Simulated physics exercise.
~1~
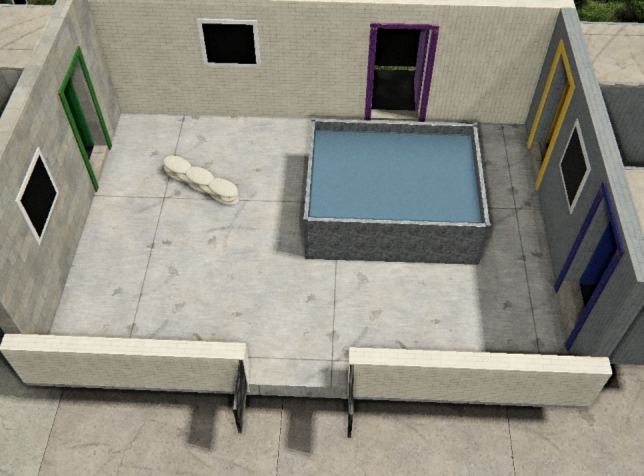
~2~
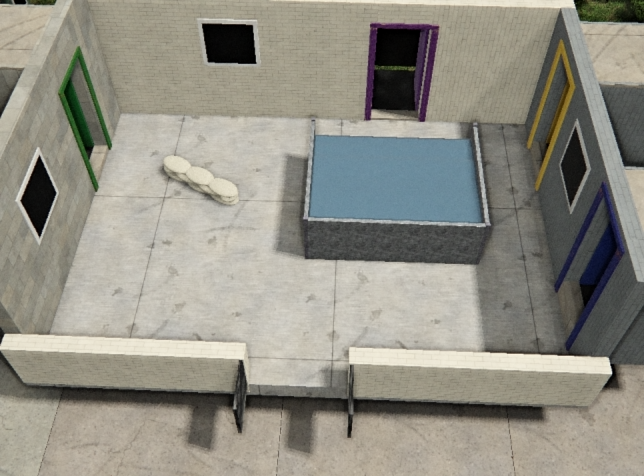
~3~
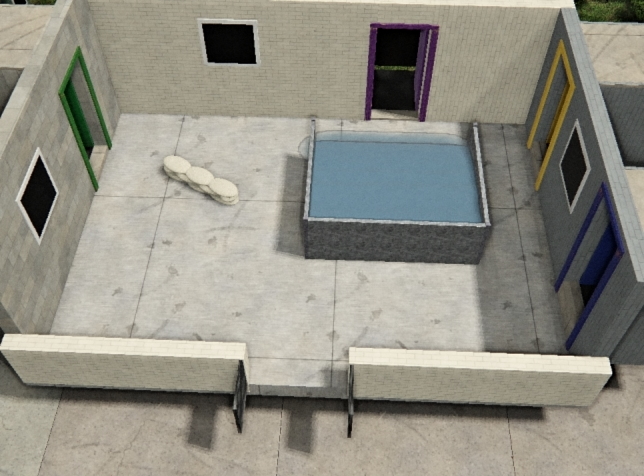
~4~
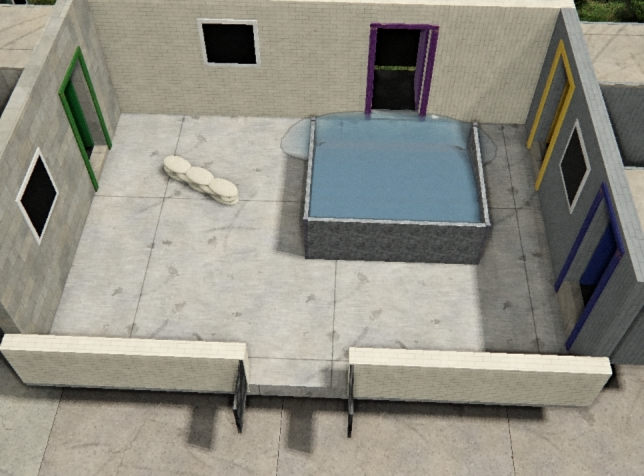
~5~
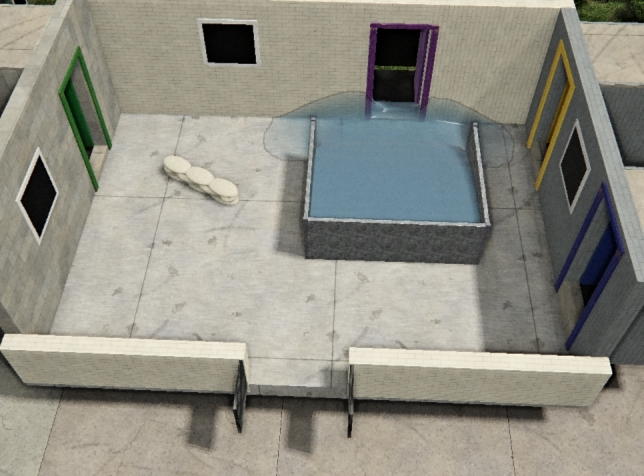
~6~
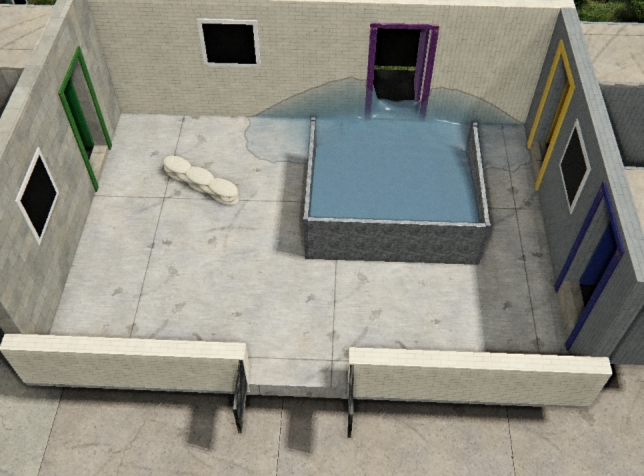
Water poured out of the far side of a gray-walled tank in a walled yard, spreading across the floor to both sides and against the back wall by the purple doorway, while everything else stayed still.
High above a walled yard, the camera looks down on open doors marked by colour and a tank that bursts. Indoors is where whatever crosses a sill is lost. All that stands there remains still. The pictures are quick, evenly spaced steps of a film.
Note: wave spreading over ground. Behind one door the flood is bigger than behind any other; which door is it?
It is the purple door.
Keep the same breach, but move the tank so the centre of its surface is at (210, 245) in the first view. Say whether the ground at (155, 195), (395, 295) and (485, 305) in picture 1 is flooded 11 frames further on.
Log, spots in order: Taken by the flood / unwetted / unwetted.
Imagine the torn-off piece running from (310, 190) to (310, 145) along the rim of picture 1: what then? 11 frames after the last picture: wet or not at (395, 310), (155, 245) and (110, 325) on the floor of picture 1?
The first spot is left untouched, the second is soaked through, the third is soaked through.
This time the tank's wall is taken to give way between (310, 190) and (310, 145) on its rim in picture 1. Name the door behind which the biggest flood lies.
The green door.
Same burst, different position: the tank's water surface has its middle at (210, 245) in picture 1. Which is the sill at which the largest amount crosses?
The one in green.
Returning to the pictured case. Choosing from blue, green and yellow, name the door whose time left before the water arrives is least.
That would be the yellow door.
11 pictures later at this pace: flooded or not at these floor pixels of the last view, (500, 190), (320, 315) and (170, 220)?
Taking them one at a time, they come out soaked, high and dry, high and dry.
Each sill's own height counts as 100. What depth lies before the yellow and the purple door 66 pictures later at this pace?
About 40 and 180 %.
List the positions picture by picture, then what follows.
The first picture shows the water tank at (395, 173) is whole and still.
In the second picture, water pours out on the water tank's far side and has run to a hidden place.
In the third picture, water pours out on the water tank's far side and has run to (305, 145).
In the fourth picture, water pours out on the water tank's far side and has run to (293, 131).
In the fifth picture, water pours out on the water tank's far side and has run to (279, 117).
In the sixth picture, the front is at (253, 117), out from the gap on the water tank's far side.
A moment on, water covers 25 % of the floor; purple door a lot in, blue door not reached, green door not reached, yellow door wet at the sill, nothing in.
Next, water covers 40 % of the floor; purple door a lot in, blue door not reached, green door a trickle in, yellow door a trickle in.
Then, water covers 60 % of the floor; purple door a lot in, blue door wet at the sill, nothing in, green door a lot in, yellow door some in.
Later, water covers 90 % of the floor; purple door a lot in, blue door wet at the sill, nothing in, green door a lot in, yellow door some in.
In the end, water covers 95 % of the floor; purple door a lot in, blue door wet at the sill, nothing in, green door a lot in, yellow door some in; the purple door has let in the most.
